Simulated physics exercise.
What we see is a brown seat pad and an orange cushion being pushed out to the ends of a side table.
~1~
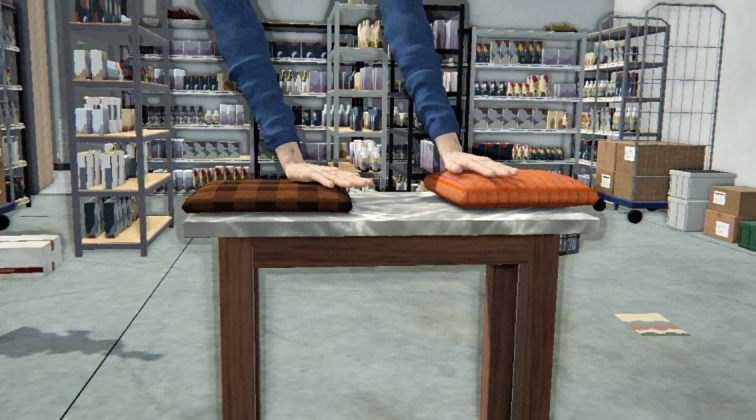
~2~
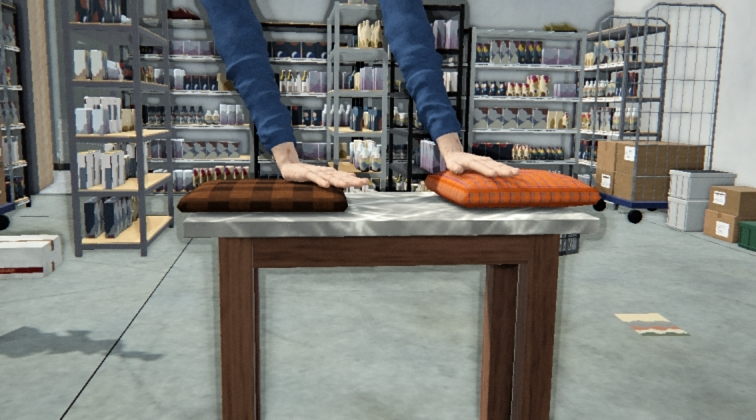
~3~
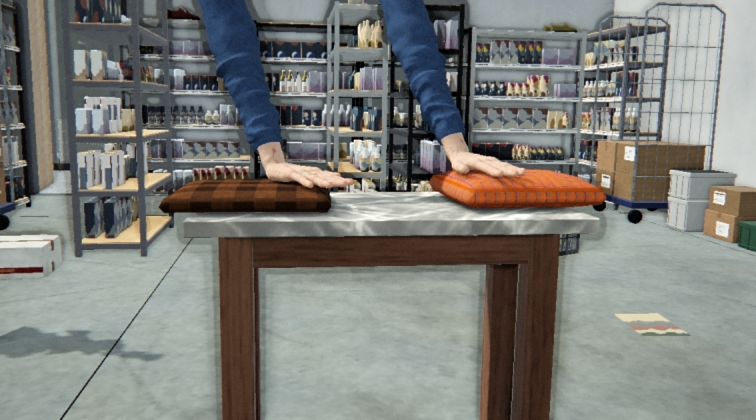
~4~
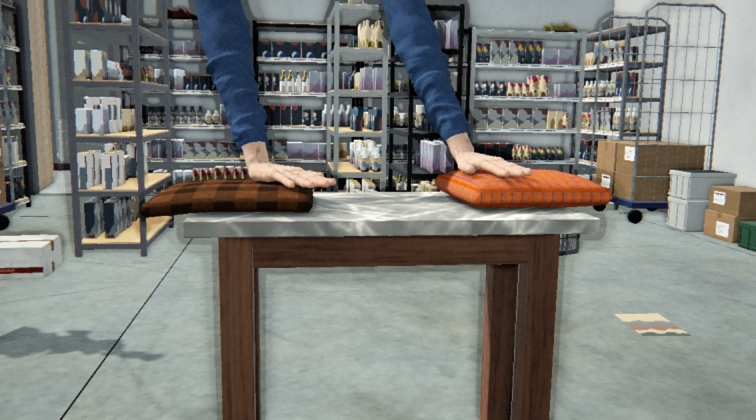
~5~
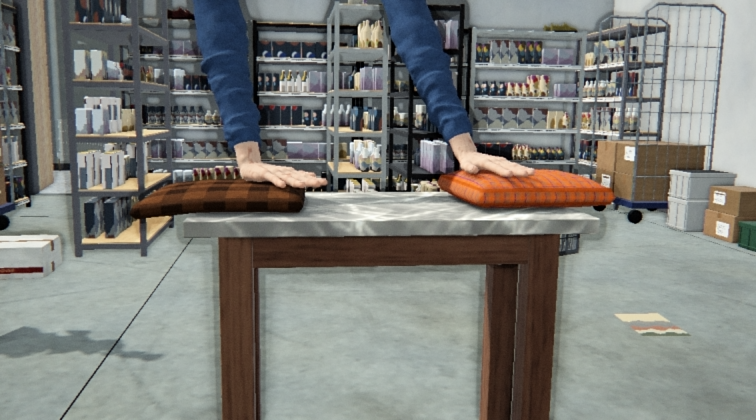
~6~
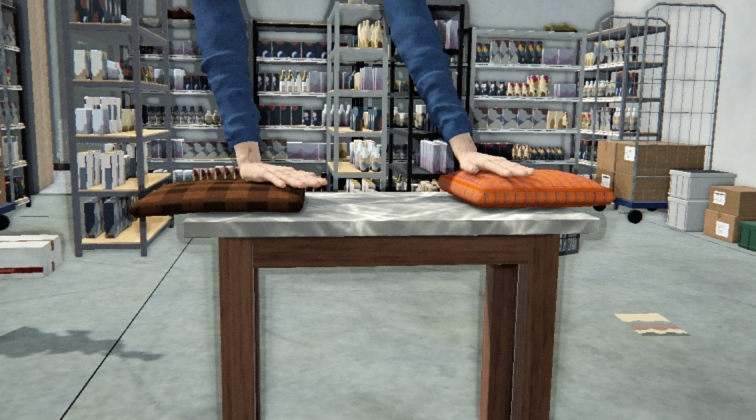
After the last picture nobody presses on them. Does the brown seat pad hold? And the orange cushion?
Outcome: The brown seat pad remains on top, the orange cushion holds its place.
Then, 0.44 s on from there, seat pad as it was left; cushion as it was left.
In the end, seat pad as it was left; cushion as it was left. The brown seat pad holds its place and the orange cushion stays up there.
